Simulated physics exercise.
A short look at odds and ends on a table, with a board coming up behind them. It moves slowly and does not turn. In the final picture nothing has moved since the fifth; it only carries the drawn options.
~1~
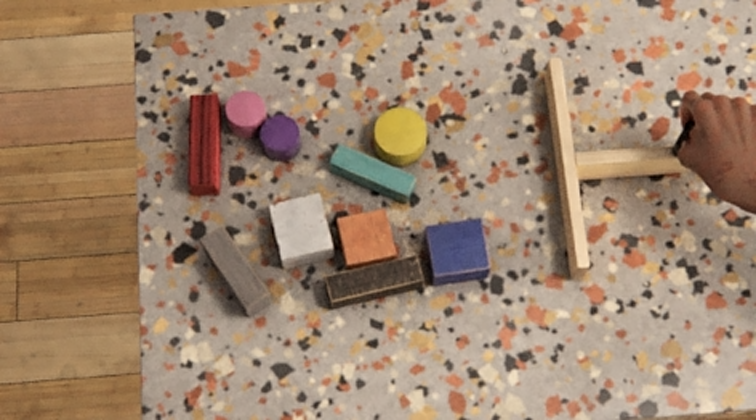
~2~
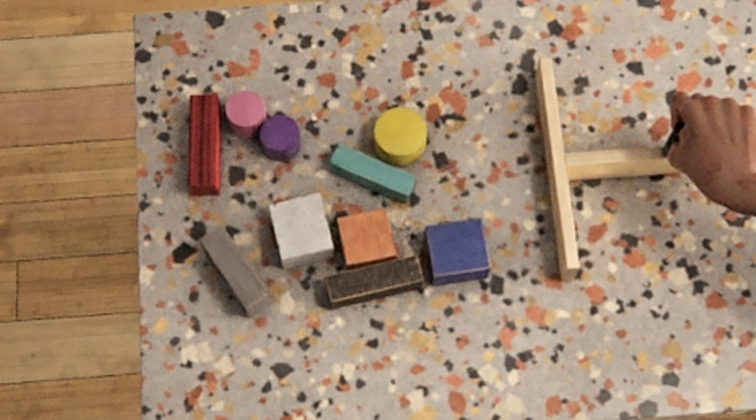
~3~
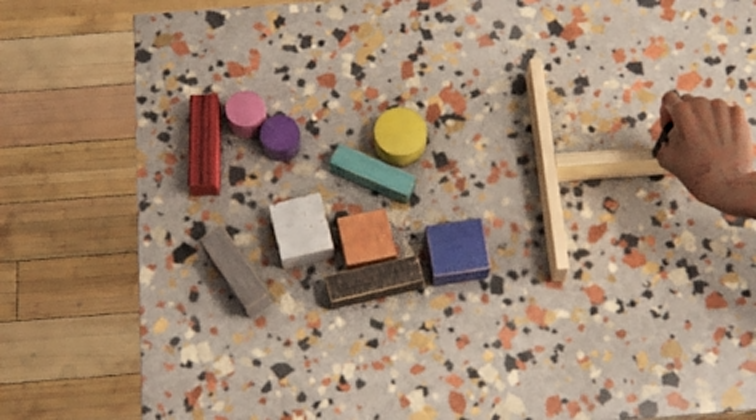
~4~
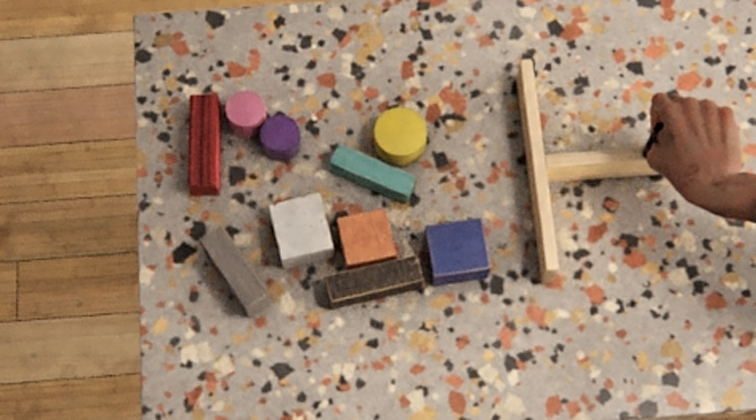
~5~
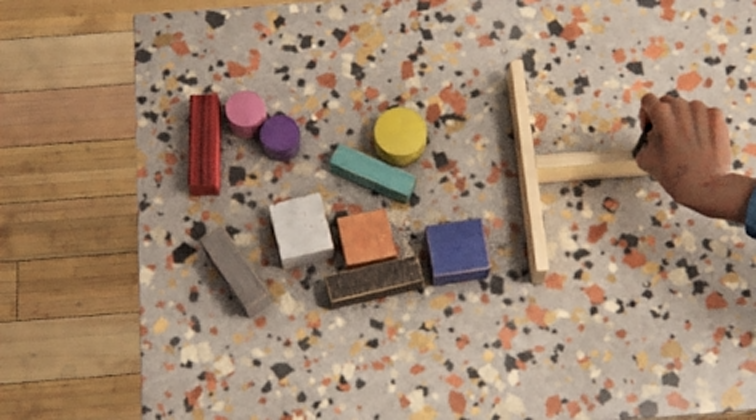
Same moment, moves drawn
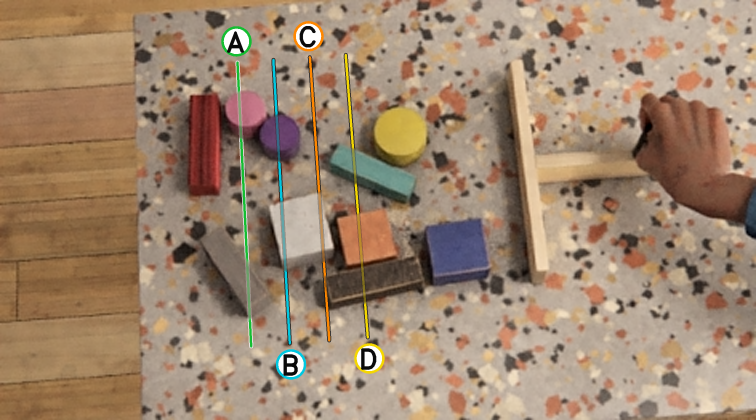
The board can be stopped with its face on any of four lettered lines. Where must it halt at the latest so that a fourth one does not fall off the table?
No farther than A.
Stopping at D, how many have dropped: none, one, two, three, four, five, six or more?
The count is none.
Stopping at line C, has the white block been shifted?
Yes.
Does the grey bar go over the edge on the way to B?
By then, yes.
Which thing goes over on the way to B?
The grey bar goes over.
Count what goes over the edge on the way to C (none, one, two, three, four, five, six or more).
The count is none.
On the marked copy, A at (244, 199); B at (281, 196); C at (319, 194); D at (356, 191).
Taking A. A third of the way, board (428, 170); black bar (323, 284); white block (291, 230).
Two thirds of the way, board (325, 177); grey bar (150, 276); white block (189, 234).
When it is over, board (246, 183); grey bar over the edge; white block over the edge; two fallen.
As for the rest, B is within the limit but short; C is within the limit but short; D is within the limit but short.
